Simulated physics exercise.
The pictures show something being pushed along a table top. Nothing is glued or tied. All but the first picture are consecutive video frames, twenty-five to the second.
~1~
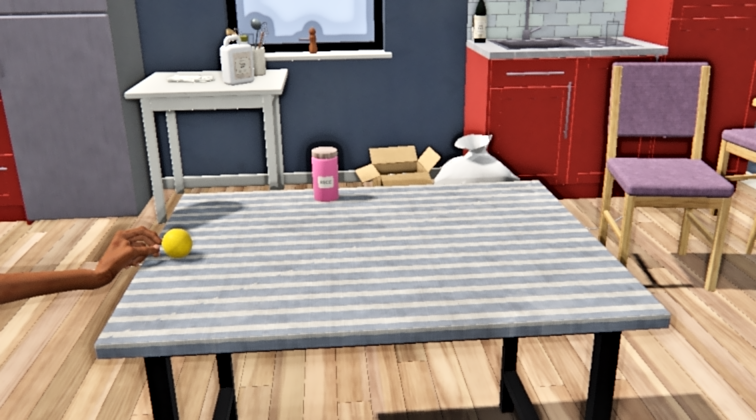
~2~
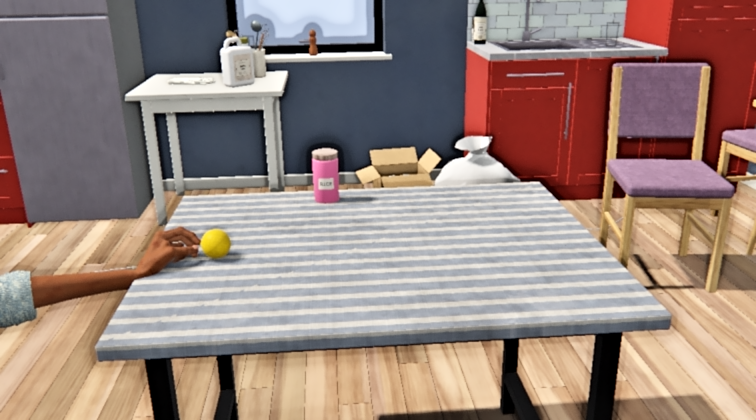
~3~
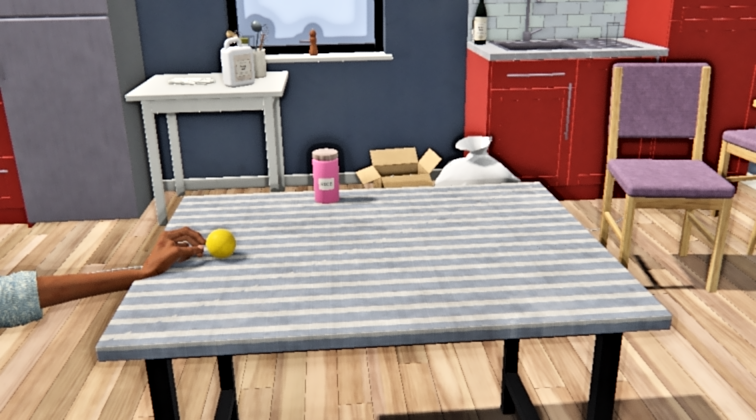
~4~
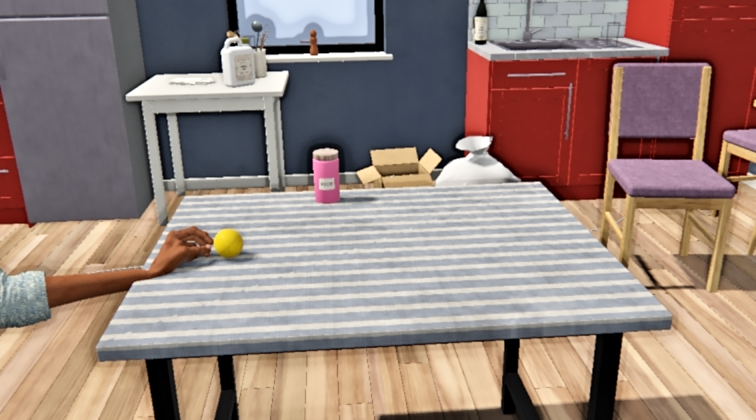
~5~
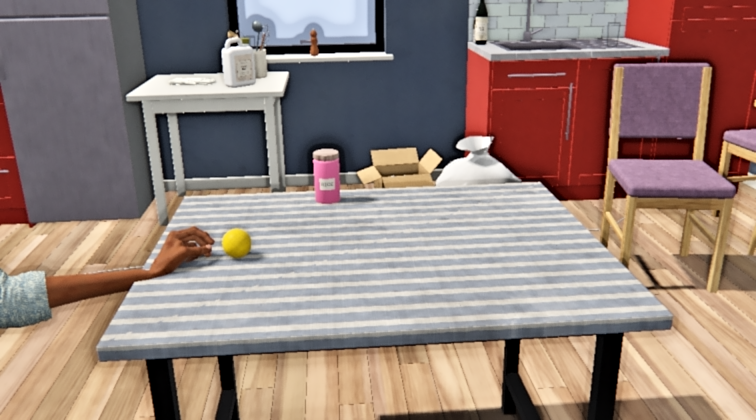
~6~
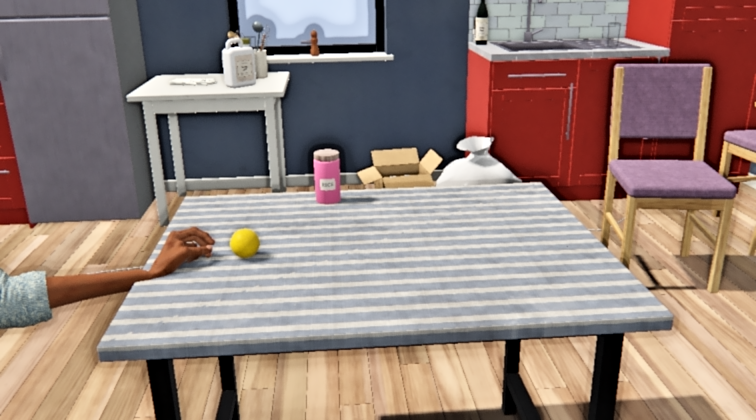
To begin with, a hand reaching in from the left holds a yellow lemon near the left edge of a striped table, with a pink jar behind. The hand pushes the lemon a short way right, then stays nearly still as the lemon rolls slightly farther, opening a small gap.
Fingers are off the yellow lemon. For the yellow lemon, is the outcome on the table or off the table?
The yellow lemon is still on the table.
Then, 0.30 s on from there, yellow lemon shifted well along near (295, 241).
Then, 0.60 s on from there, yellow lemon shifted well along near (332, 240).
In the end, moved from the start, yellow lemon. At the end, from the last picture's camera, yellow lemon near (373, 238).
